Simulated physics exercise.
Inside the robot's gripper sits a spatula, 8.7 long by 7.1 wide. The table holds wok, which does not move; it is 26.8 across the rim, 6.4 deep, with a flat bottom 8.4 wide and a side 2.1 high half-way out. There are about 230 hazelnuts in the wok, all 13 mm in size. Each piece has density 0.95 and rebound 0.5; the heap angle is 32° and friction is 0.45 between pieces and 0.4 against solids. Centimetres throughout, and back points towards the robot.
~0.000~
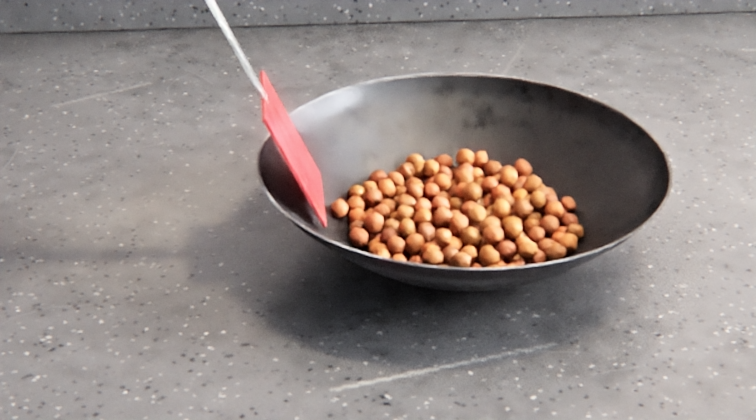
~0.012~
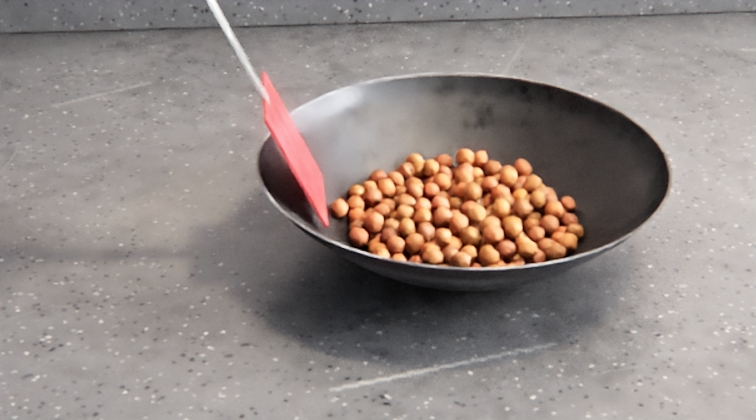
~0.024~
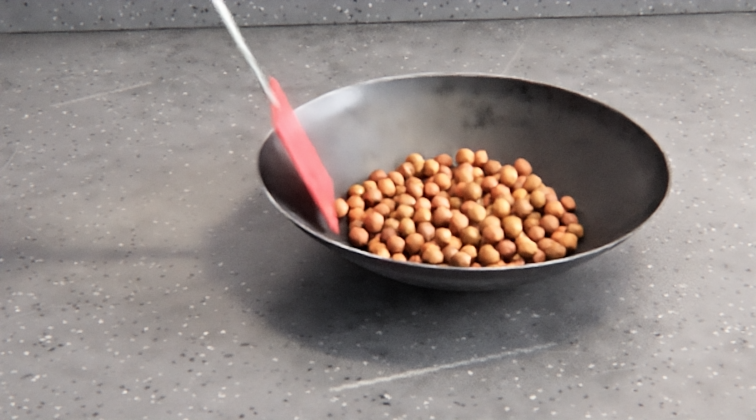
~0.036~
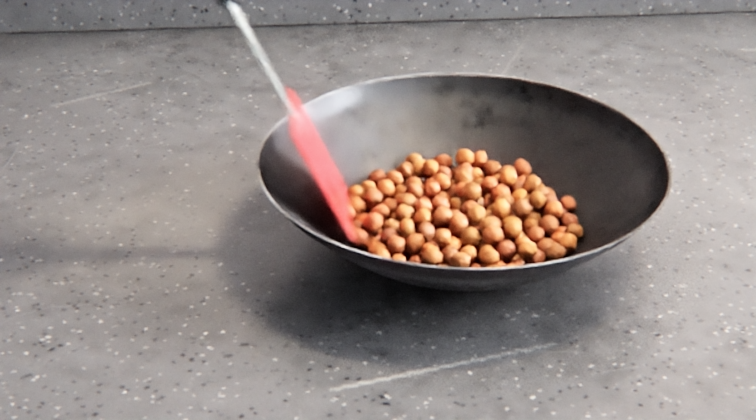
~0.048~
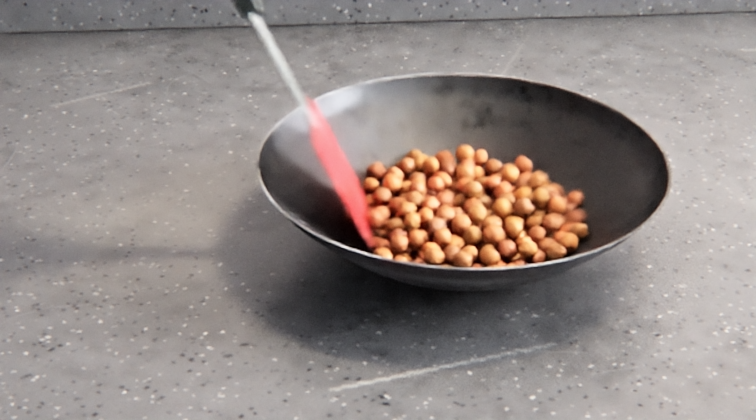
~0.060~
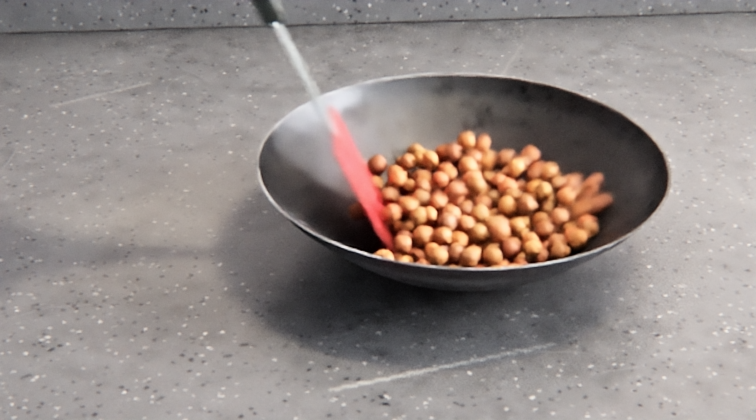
A dark, wide wok sits on a speckled grey countertop, seen from slightly above by a still camera. Inside it lies a heap of round brown hazelnuts, with a red-bladed spatula on a thin metallic handle leaning in at the left. The spatula barely moves at first, then sweeps right and downward into the nuts, pushing the heap rightward and bunching it higher while the wok stays put.
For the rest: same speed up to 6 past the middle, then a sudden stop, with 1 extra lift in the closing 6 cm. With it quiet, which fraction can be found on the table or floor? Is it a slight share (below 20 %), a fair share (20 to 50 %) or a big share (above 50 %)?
It is a fair share.
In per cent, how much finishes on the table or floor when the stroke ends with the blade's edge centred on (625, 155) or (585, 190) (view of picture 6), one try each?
I'd say roughly 55 per cent, then roughly 55 per cent.
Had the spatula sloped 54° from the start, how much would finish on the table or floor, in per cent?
30 %.
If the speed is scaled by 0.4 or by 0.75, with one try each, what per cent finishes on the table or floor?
Around 0 per cent and around 10 per cent.
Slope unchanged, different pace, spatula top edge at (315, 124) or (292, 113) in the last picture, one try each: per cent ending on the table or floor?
Roughly 10 and 0 percent.
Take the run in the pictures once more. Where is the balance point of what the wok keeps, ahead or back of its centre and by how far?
The balance point is about 4.5 cm ahead.
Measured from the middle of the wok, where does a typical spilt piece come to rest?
About 28 centimetres.
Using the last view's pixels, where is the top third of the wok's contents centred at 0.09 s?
(542, 178).
By 0.09 s, sloping 65°, highest piece 8 above the table; 232 in the wok.
By 0.12 s, sloping 65°, highest piece 11 above the table; 227 in the wok, 5 on the blade or in flight.
By 0.33 s, sloping 65°, highest piece 9 above the table; 157 in the wok, 46 on the table or floor, 29 on the blade or in flight.
By 1.38 s, sloping 65°, highest piece 6 above the table; 157 in the wok, 75 on the table or floor.
Final count, 157 in the wok, 75 on the table or floor. That is 32 % on the table or floor.
